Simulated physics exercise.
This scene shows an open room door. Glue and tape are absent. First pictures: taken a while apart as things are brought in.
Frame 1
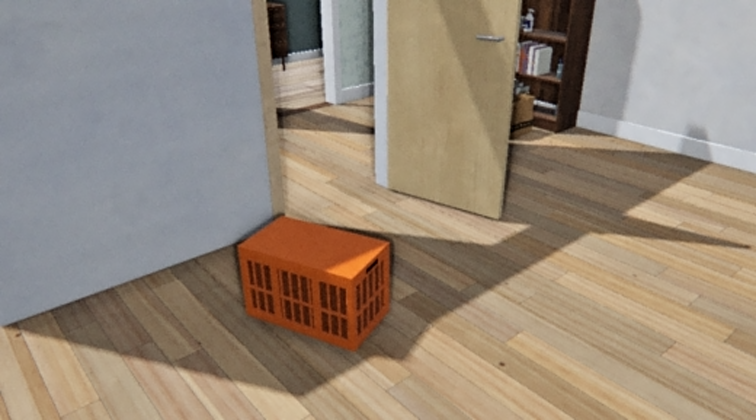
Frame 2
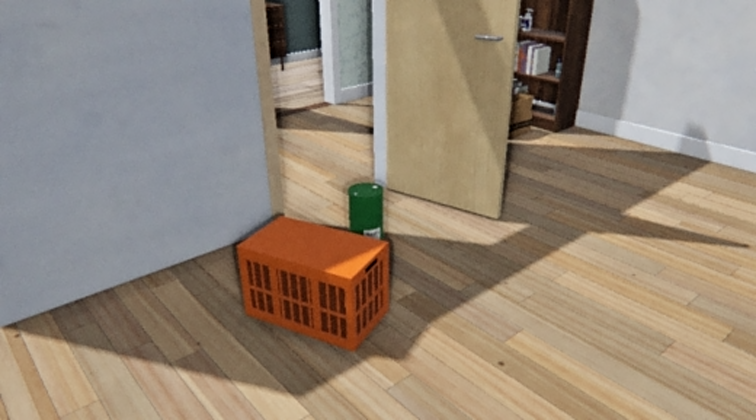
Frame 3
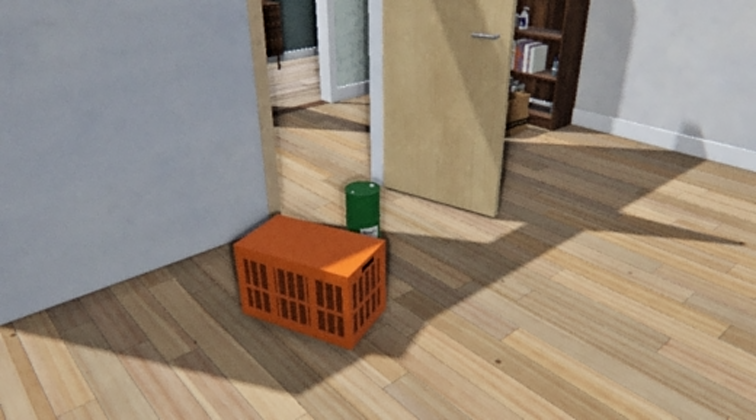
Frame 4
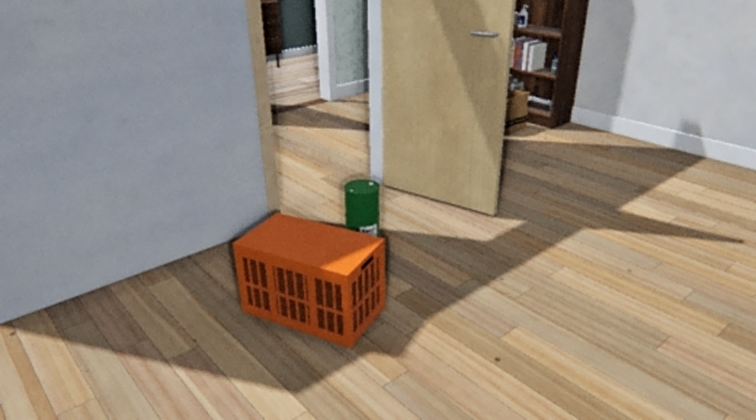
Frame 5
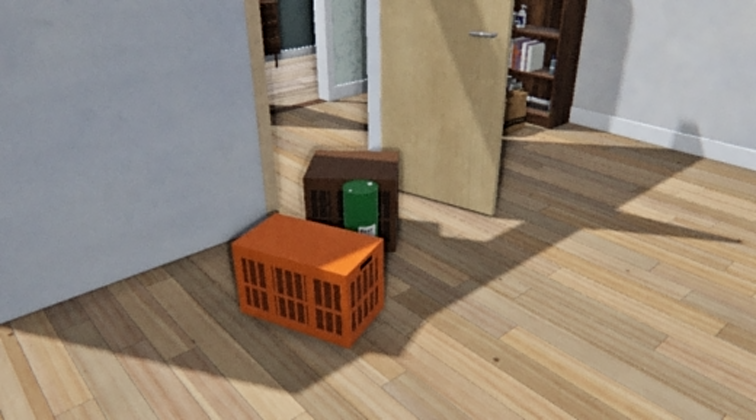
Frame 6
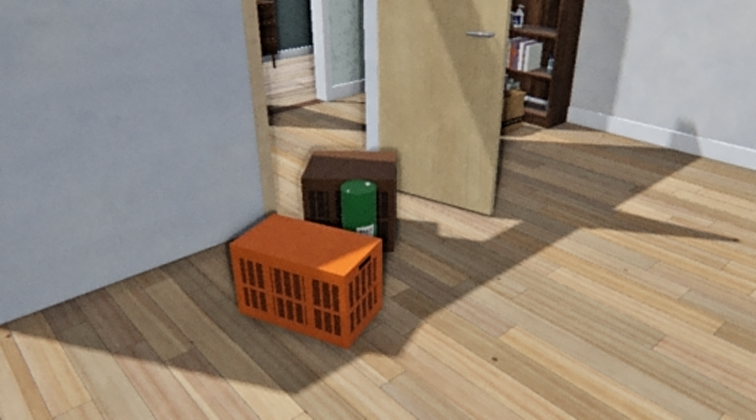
A green canister appeared behind the orange chest near the wide-open door, and later a brown chest appeared behind the canister, while the door and the orange chest stayed still.
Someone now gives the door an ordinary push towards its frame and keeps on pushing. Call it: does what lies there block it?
Yes.
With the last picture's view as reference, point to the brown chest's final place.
End position, last frame: About (324, 202).
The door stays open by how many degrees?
About 45°.
Then, 0.50 s after the last picture, door at 83°.
Then, 0.80 s after the last picture, door at 60°; brown chest slid a little near (349, 200).
Then, 1.10 s after the last picture, door at 48°; brown chest slid a little near (332, 202).
At rest, door at 44°; moved from the start, brown chest; the other 2 in place. Seen from the same camera at the end, brown chest near (324, 202).
